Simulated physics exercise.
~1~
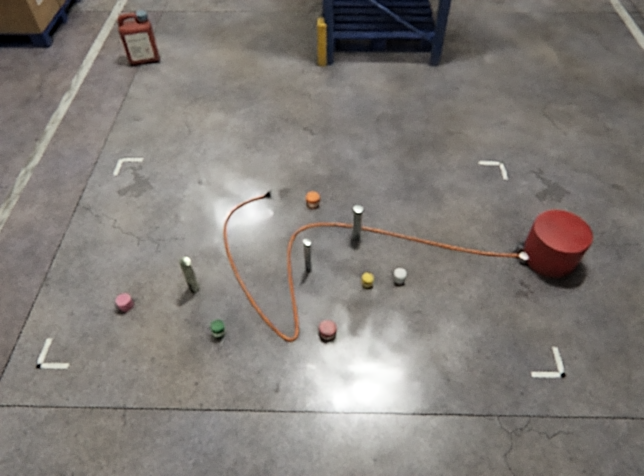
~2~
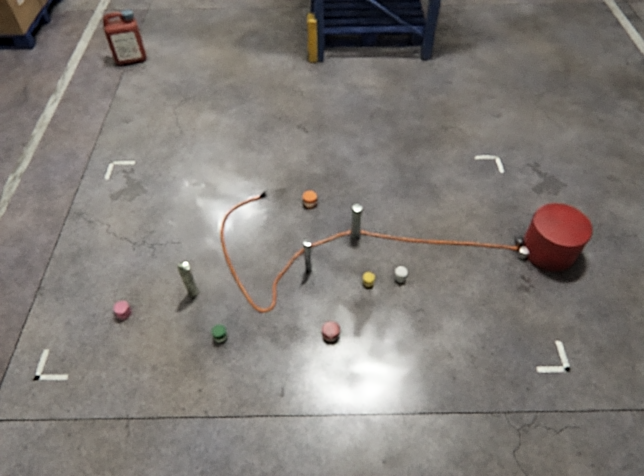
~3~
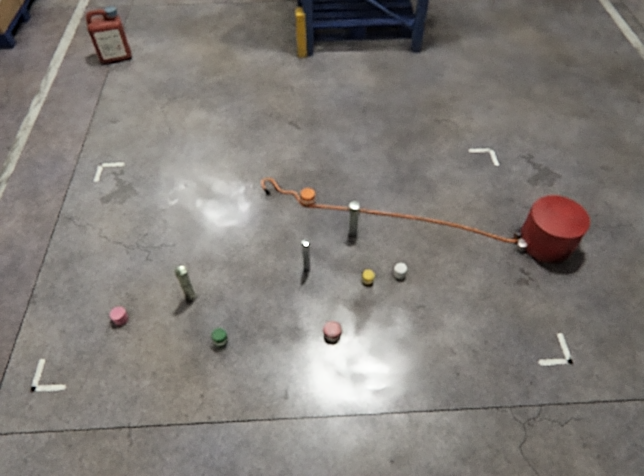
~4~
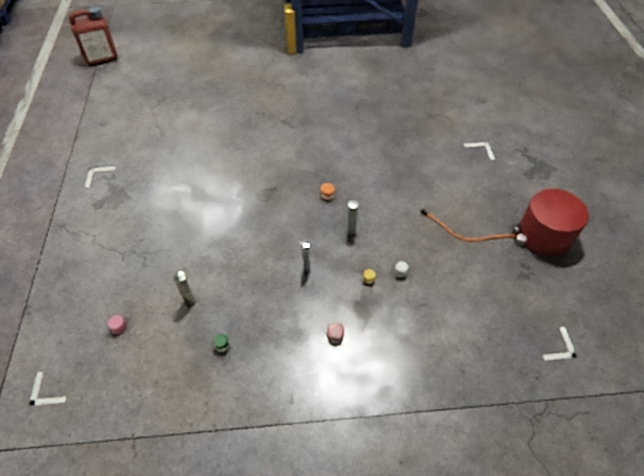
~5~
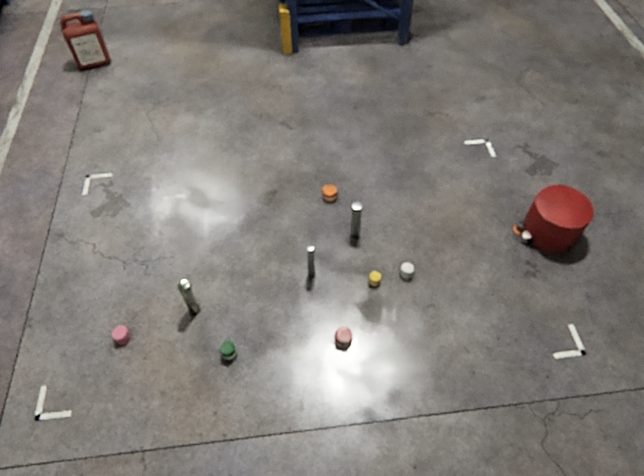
An orange lead lies in a loose curve across a grey warehouse floor, winding past upright metal posts and small coloured containers to a red reel on the right. It begins to draw in toward the reel, its low loop shrinking and rising. The lead then pulls nearly straight, its free end trailing in a small hook beside the orange tin. As the end slides on past, the tin shifts a little to the right, while the other containers stay put. Finally the short remaining tail is drawn in, leaving only a stub showing at the reel.
